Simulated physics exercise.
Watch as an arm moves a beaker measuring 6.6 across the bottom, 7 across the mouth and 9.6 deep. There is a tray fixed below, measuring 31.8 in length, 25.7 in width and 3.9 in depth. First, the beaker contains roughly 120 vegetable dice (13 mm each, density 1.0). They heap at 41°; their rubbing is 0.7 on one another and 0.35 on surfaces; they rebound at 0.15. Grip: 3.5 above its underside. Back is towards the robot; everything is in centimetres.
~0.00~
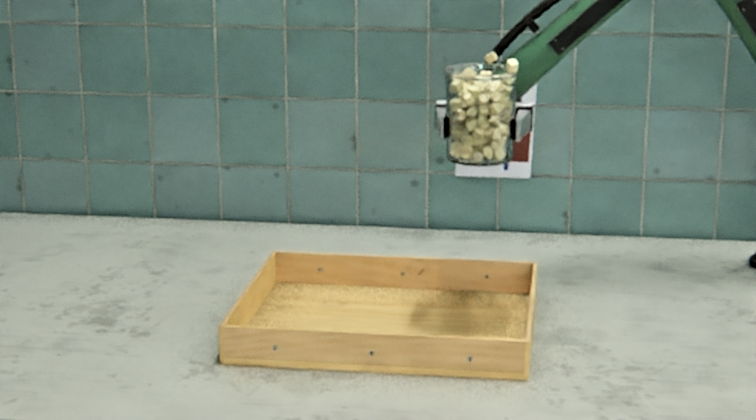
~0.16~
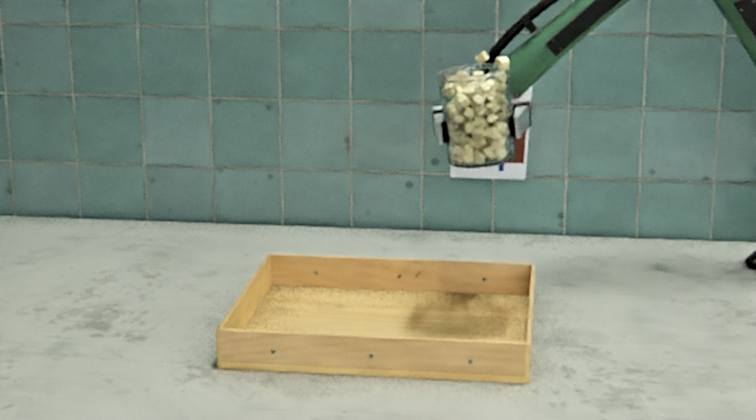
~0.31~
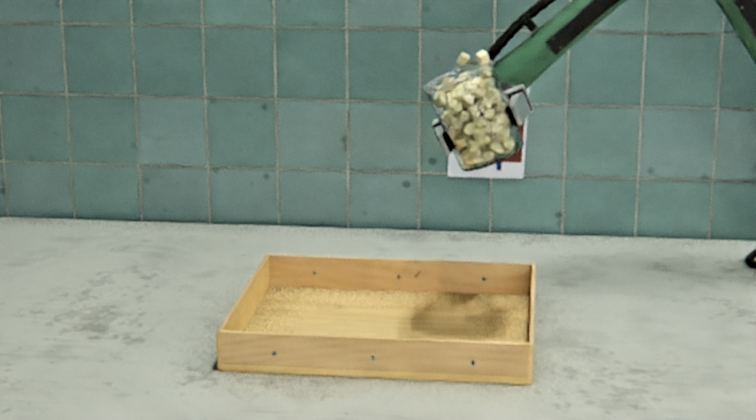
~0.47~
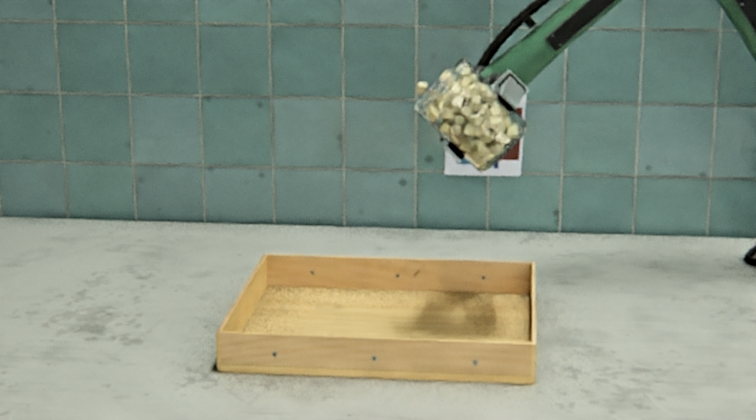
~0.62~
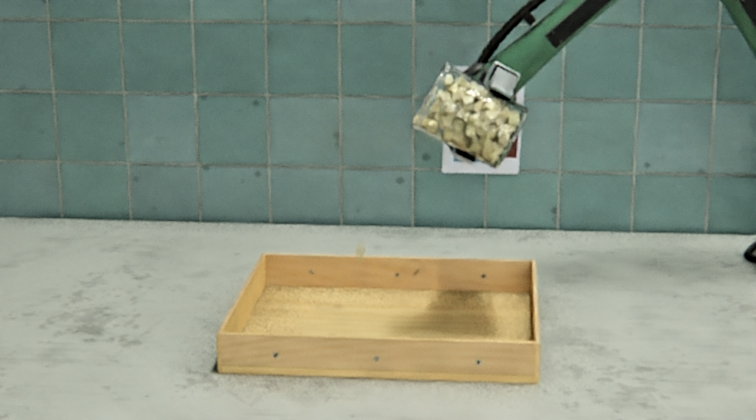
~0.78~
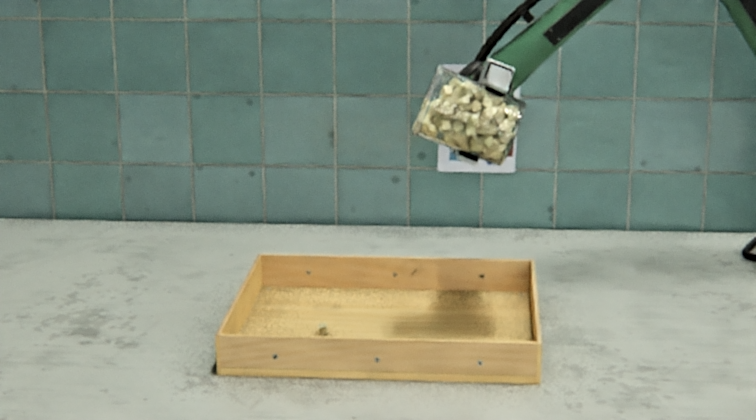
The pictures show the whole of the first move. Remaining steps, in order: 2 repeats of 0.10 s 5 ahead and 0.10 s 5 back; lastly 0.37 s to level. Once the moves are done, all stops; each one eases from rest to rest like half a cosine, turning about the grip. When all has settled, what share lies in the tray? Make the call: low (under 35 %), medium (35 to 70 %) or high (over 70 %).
My call: Medium.
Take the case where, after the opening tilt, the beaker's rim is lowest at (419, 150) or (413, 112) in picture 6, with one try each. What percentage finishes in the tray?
85 % and 25 %.
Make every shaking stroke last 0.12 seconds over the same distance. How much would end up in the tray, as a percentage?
Estimate: Close to 40 percent.
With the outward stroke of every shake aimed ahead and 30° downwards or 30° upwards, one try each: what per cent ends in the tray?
I'd say close to 20 percent for the first and close to 80 percent for the second.
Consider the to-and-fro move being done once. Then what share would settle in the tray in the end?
I'd expect close to 40 per cent then.
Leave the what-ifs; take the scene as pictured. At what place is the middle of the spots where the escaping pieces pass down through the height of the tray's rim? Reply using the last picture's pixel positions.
Centre: Roughly (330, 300).
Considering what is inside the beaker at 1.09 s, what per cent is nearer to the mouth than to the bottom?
That share comes to roughly 50 percent.
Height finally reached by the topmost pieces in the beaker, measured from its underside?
5.5 cm.
By 1.09 s, tilted 69° forward, highest piece 26 above the table; 80 in the beaker, 8 in the tray, 37 in flight or on a rim.
By 1.40 s, tilted 26° forward, highest piece 28 above the table; 66 in the tray, 54 in the beaker, 4 on the table or floor, 1 in flight or on a rim.
By 1.75 s, level, highest piece 26 above the table; 67 in the tray, 54 in the beaker, 4 on the table or floor.
By 2.80 s, level, highest piece 26 above the table; 67 in the tray, 54 in the beaker, 4 on the table or floor.
Final count, 67 in the tray, 54 in the beaker, 4 on the table or floor. That is 54 % in the tray.
